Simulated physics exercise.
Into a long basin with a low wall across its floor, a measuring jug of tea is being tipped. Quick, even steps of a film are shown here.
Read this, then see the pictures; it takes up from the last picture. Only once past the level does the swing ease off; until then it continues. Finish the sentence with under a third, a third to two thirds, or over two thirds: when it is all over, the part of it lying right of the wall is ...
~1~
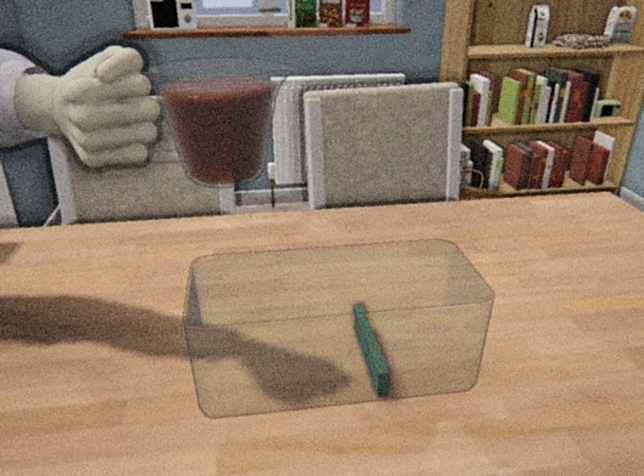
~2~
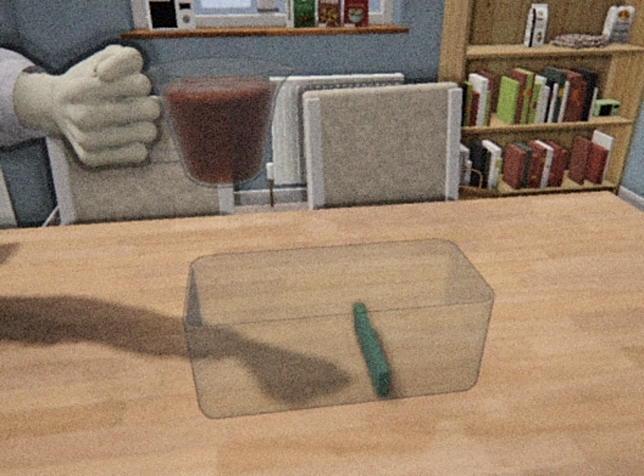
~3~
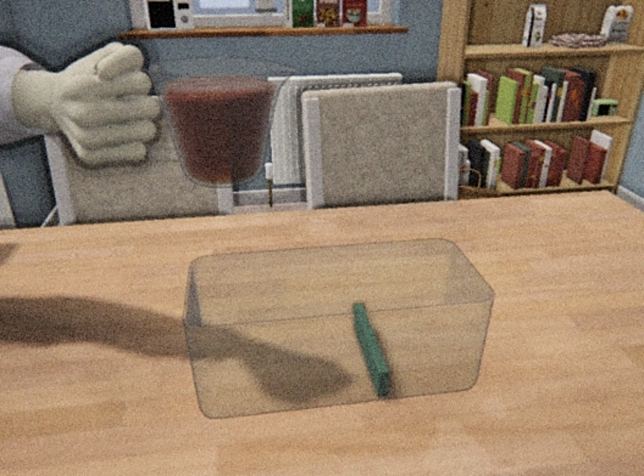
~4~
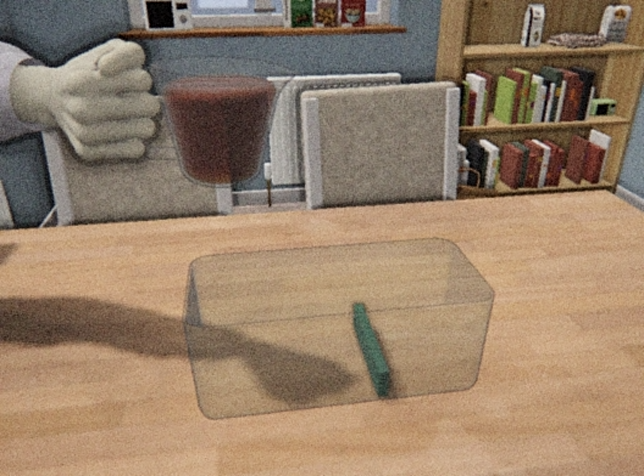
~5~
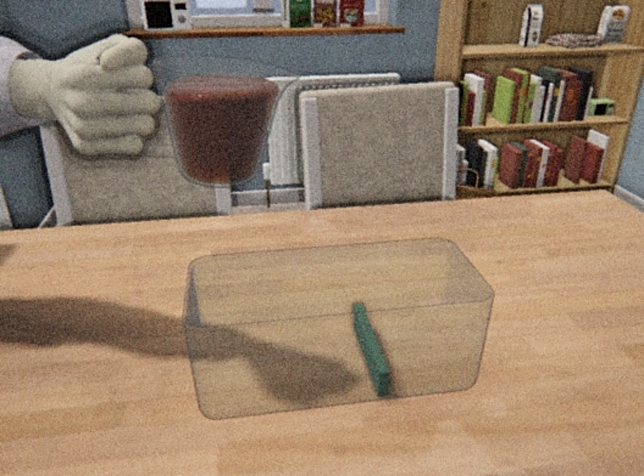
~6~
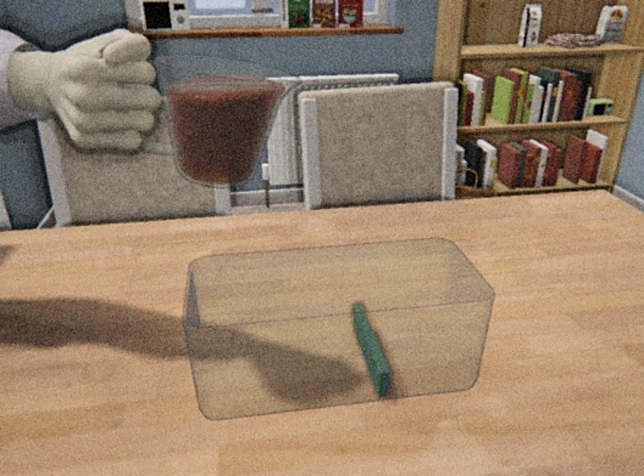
... a third to two thirds.
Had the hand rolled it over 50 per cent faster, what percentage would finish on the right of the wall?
Near 35 %.
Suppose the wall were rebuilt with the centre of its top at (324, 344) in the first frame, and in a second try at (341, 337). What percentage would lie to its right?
In order, near 90 and 85 in a hundred.
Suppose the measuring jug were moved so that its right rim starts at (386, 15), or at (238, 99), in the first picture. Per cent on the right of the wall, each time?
Near 55 % and 10 %.
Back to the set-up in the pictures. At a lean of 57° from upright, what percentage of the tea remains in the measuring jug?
Looks like roughly 75 percent is still held.
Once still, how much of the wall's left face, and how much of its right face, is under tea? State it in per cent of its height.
I'd say close to 30 per cent on the left side and 50 on the right.
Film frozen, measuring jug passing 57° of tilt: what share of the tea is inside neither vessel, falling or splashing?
About 20 per cent.
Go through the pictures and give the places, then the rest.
In the first picture, tilt 0°; pouring edge (297, 67); surface from (160, 85) to (277, 82); the long basin's rim runs from (188, 290) to (472, 268); the wall's top is at (370, 336).
In the second picture, tilt 0°; pouring edge (297, 67); surface from (160, 86) to (277, 82).
In the third picture, tilt 1°; pouring edge (298, 69); surface from (161, 85) to (277, 83).
In the fourth picture, tilt 3°; pouring edge (299, 71); surface from (162, 85) to (277, 82).
In the fifth picture, tilt 6°; pouring edge (301, 75); surface from (164, 85) to (280, 83).
In the sixth picture, tilt 9°; pouring edge (303, 79); surface from (165, 86) to (285, 84).
A moment on, the tilt is 57° and 74 per cent is still to pour, 3 is left of the wall and 4 right of it.
Next, the tilt is 90° and 18 per cent is still to pour, 21 is left of the wall and 41 right of it.
Then the tilt is 100° and 0 per cent is still to pour, 51 is left of the wall and 46 right of it.
Later the tilt is 100° and 0 per cent is still to pour, 51 is left of the wall and 47 right of it.
Finally, 51 per cent lies left of the wall, 47 right of it and 2 outside.
